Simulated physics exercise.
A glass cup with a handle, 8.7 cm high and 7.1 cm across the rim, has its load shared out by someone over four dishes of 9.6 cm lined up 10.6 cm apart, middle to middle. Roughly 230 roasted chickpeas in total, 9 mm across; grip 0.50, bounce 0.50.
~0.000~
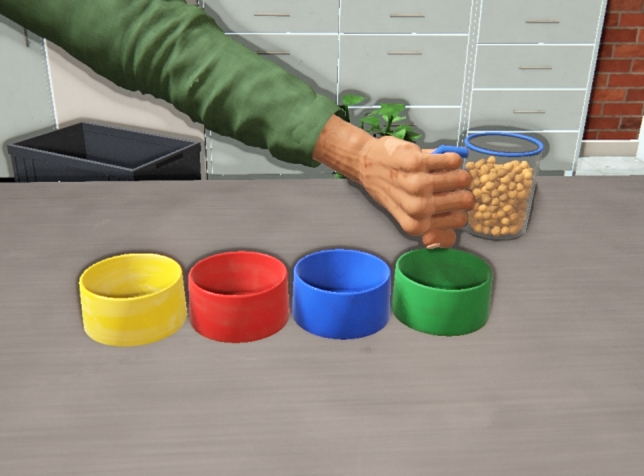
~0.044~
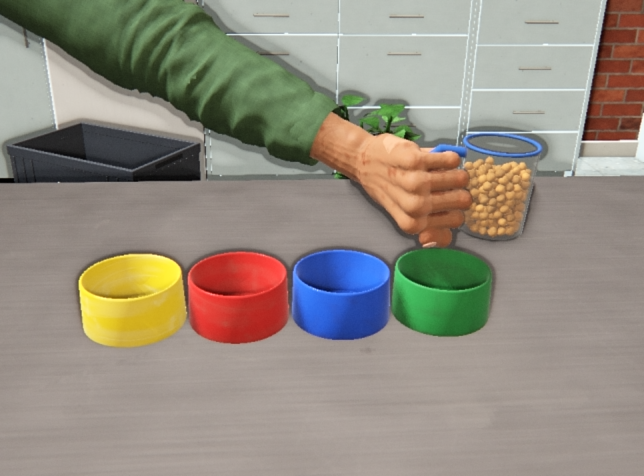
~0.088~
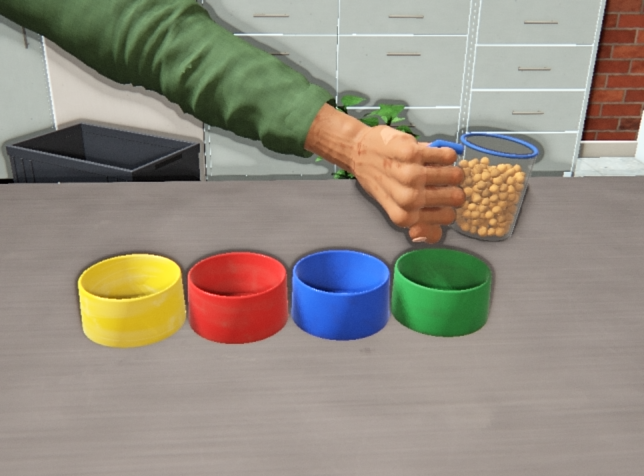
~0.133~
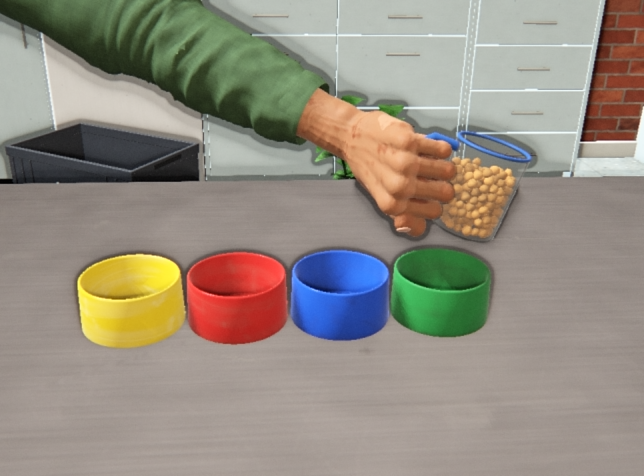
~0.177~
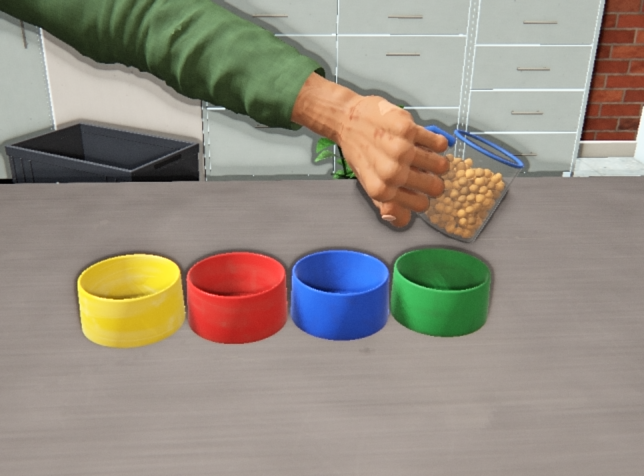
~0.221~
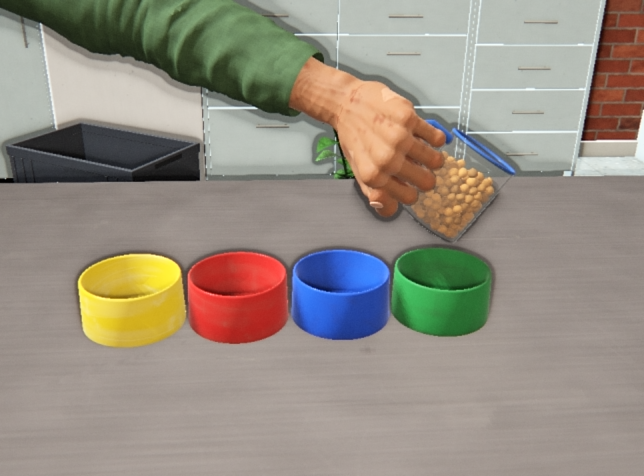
A hand in a green sleeve grips a clear, blue-rimmed cup of roasted chickpeas at the right, behind four dishes coloured yellow, red, blue and green from left to right on a grey tabletop. The camera looks slightly down, unmoving, towards pale drawers, a dark bin, a plant and brick. Barely moving at first, the hand shifts slightly left, tilting the cup steadily rightward, its chickpeas still inside.
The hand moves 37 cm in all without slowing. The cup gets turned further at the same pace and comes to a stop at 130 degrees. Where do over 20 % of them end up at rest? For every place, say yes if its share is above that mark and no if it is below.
Red: No, blue: Yes, green: No, yellow: No, counter: No.
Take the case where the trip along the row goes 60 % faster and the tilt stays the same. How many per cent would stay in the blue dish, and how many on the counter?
Shares - blue 10, counter 10.
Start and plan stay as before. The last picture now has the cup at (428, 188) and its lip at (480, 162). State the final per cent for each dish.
It'd finish with red at 10, blue at 0, green at 0 and yellow at 80.
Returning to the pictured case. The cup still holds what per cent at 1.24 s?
Around 0 percent.
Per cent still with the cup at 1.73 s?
It should be near 0 per cent.
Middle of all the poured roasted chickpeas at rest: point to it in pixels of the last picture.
Somewhere near (342, 298) in the last picture.
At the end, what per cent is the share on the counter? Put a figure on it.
I'd reckon around 5 per cent.
Then, at 0.83 s, tilt 130 degrees; cup holds 20 %, blue 65 %, green 5 %.
After 1.24 s, tilt 130 degrees; cup holds 0 %, blue 90 %, green 5 %.
After 1.73 s, tilt 130 degrees; cup holds 0 %, blue 90 %, green 5 %.
In the end, at 2.0 s, red 0 %, blue 90 %, green 5 %, yellow 0 %, counter 5 %.
